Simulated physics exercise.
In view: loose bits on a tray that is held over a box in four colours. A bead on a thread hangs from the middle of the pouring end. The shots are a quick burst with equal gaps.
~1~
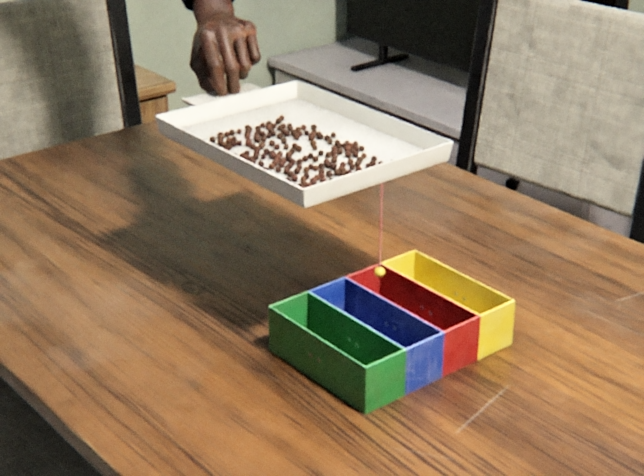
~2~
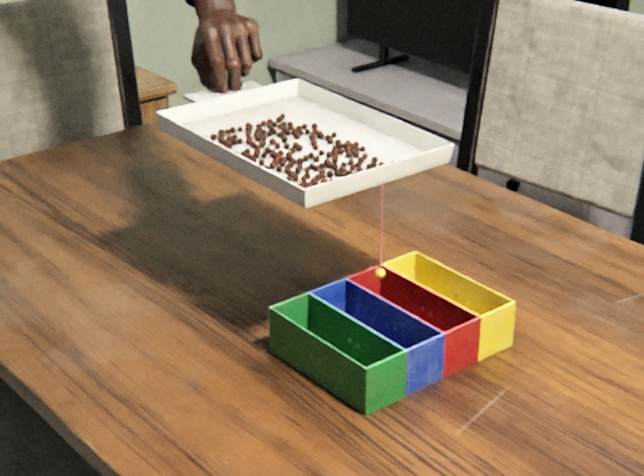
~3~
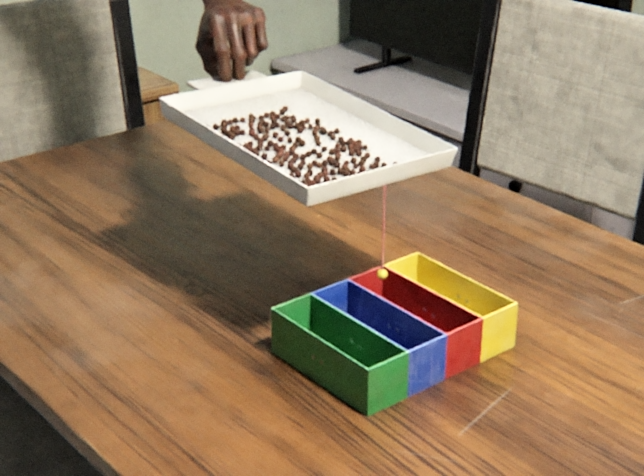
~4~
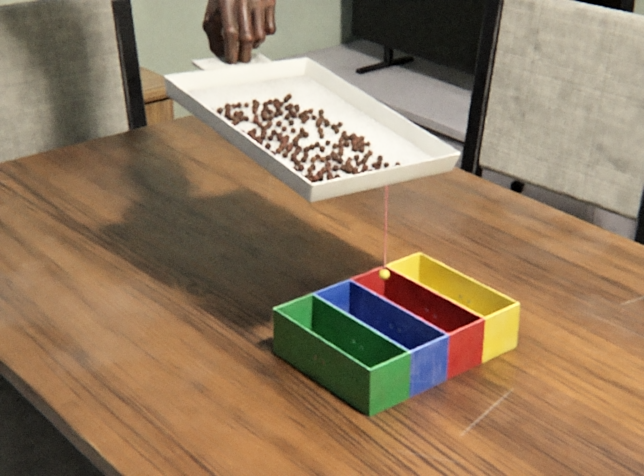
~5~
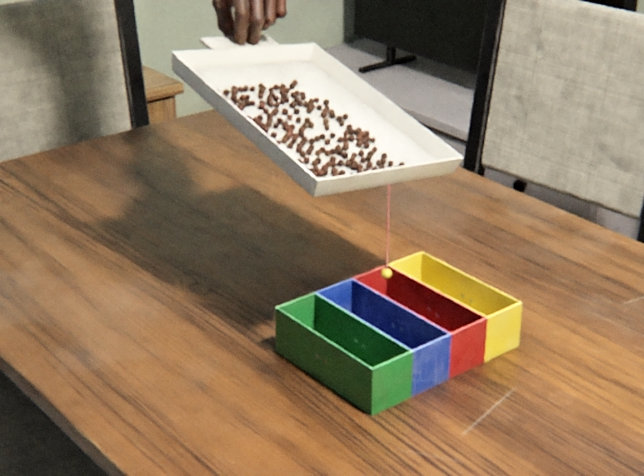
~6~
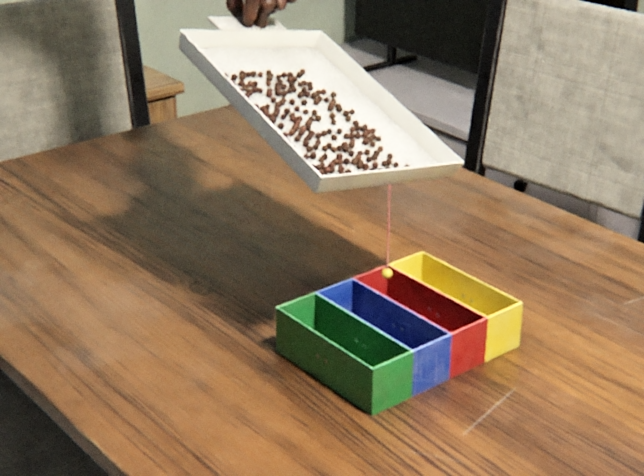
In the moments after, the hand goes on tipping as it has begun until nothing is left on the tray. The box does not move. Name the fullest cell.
The yellow cell gets the most.
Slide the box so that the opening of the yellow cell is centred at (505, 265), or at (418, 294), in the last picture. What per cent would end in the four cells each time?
In turn 100 and 10 in a hundred.
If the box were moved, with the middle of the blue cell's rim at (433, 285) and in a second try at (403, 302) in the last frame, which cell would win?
One: The red one. Two: The yellow cell.
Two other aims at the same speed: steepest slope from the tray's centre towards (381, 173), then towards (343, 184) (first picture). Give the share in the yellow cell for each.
Near 30 % and 0 %.
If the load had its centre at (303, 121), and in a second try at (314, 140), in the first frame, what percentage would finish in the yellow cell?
The first gives 60 %, the second 60 %.
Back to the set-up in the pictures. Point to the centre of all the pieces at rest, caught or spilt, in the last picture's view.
Roughly at (446, 311).
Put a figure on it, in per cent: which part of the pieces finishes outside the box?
Close to 20 per cent.
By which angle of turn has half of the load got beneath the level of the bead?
Roughly 115°.
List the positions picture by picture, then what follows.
In the first picture, corners of the pouring end near (304, 188) and (449, 141), level; middle of the load near (289, 155), allspice berries; bead on its thread near (380, 272); green cell near (385, 377); blue cell near (424, 359); red cell near (461, 342); yellow cell near (496, 326).
In the second picture, corners of the pouring end near (305, 188) and (450, 144), level; middle of the load near (290, 154).
In the third picture, corners of the pouring end near (309, 186) and (453, 148), tipped barely, lowest at the right corner; middle of the load near (292, 149).
In the fourth picture, corners of the pouring end near (313, 183) and (456, 152), tipped a little, lowest at the right corner; middle of the load near (296, 140).
In the fifth picture, corners of the pouring end near (319, 178) and (459, 156), tipped clearly, lowest at the right corner; middle of the load near (301, 130).
In the sixth picture, corners of the pouring end near (323, 175) and (460, 161), tipped clearly, lowest at the right corner; middle of the load near (308, 123), a little on the move; green cell near (392, 378); blue cell near (431, 361); red cell near (468, 344); yellow cell near (503, 328).
Shortly afterwards, tray tipped steeply; all but a few on the tray; a little falling or outside the box.
Next, tray tipped past a quarter turn; the bulk on the tray; a little in the yellow cell; near a quarter falling or outside the box.
Some moments later, tray tipped past a quarter turn; near two thirds in the yellow cell; a little in the red cell; near a quarter falling or outside the box.
In the end, tray tipped past a quarter turn; near two thirds in the yellow cell; a little in the red cell; none at all in the green cell; none at all in the blue cell; near a quarter outside the box.
